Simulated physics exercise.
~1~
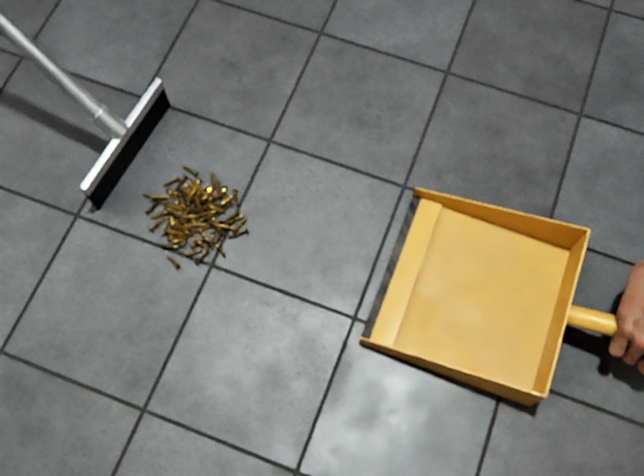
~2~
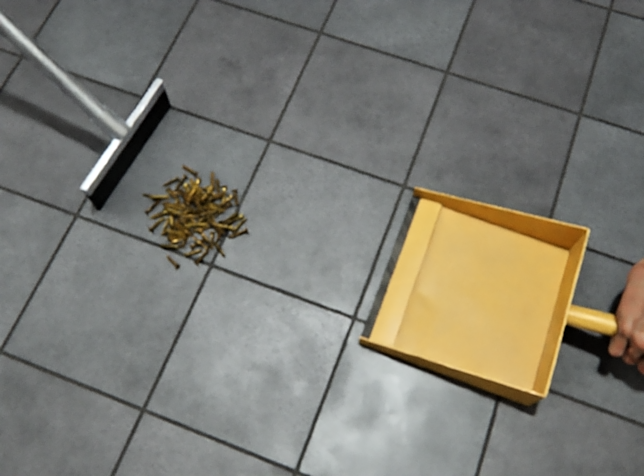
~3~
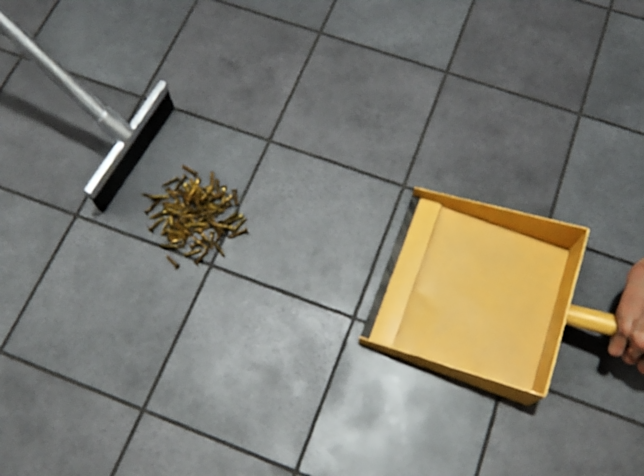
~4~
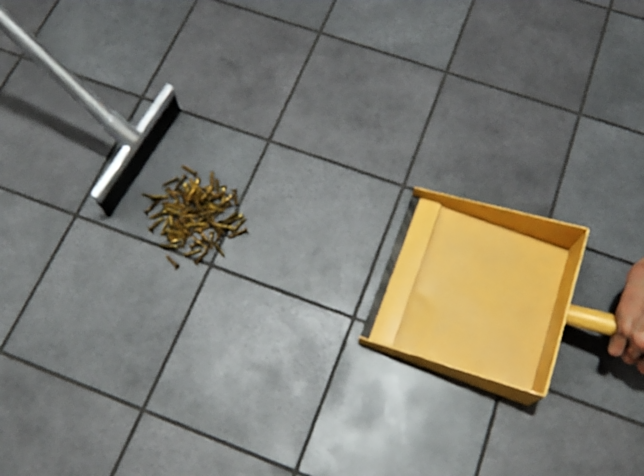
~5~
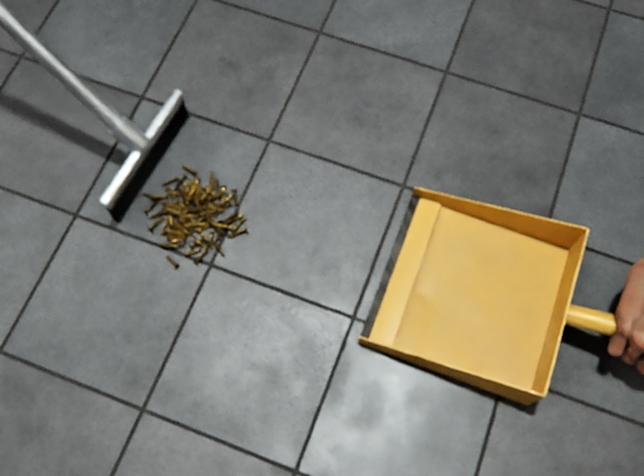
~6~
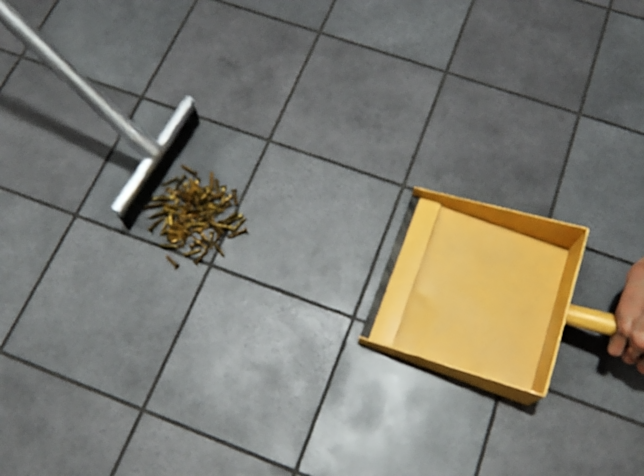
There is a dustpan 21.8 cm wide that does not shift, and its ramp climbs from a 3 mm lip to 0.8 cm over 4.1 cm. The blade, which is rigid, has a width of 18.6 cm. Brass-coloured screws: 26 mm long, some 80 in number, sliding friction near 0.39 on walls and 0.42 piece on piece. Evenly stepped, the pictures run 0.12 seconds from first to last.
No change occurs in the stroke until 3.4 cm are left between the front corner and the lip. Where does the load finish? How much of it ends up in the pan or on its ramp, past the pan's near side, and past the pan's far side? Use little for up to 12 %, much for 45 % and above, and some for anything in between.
Pan: Some; near side: Some; far side: Little.
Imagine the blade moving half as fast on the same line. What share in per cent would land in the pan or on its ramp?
It would come to roughly 10 percent.
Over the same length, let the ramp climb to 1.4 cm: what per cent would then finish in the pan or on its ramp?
Estimated share: Around 20 in a hundred.
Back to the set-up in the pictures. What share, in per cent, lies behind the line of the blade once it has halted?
I'd put it near 5 in a hundred.
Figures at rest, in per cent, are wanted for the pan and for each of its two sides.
Final shares - pan: 20%, near side: 25%, far side: 0%.
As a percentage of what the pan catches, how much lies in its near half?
Some 80 per cent.
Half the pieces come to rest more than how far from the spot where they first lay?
I'd say close to 28 cm.
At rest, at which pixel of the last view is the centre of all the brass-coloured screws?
When it all comes to rest, the middle is near (360, 312).
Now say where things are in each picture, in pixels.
In the first picture, blade from (87, 190) to (159, 86), moved 0.0 cm, 0 of the pieces shifted so far; middle of the pieces at (199, 212); pan at (482, 300).
In the second picture, blade from (88, 191) to (160, 86), moved 0.2 cm, 0 of the pieces shifted so far; middle of the pieces at (199, 212).
In the third picture, blade from (91, 193) to (164, 88), moved 0.9 cm, 0 of the pieces shifted so far; middle of the pieces at (199, 212).
In the fourth picture, blade from (98, 198) to (170, 92), moved 2.0 cm, 0 of the pieces shifted so far; middle of the pieces at (198, 212).
In the fifth picture, blade from (107, 204) to (179, 97), moved 3.6 cm, 0 of the pieces shifted so far; middle of the pieces at (198, 212).
In the sixth picture, blade from (119, 211) to (191, 104), moved 5.6 cm, 4 of the pieces shifted so far; middle of the pieces at (198, 212); pan at (481, 300).
Then, 0.17 s after the last picture, middle of the blade 18 cm from the lip; 0 % over the lip, far side 0 %, near side 5 %.
Then, 0.29 s after the last picture, middle of the blade 8 cm from the lip; 0 % over the lip, far side 0 %, near side 20 %.
Then, 0.55 s after the last picture, middle of the blade 4 cm from the lip; 20 % over the lip, far side 0 %, near side 30 %.
In the end, pan 20 %, near side 25 %, far side 0 %, in front of the lip or behind the blade 55 %.
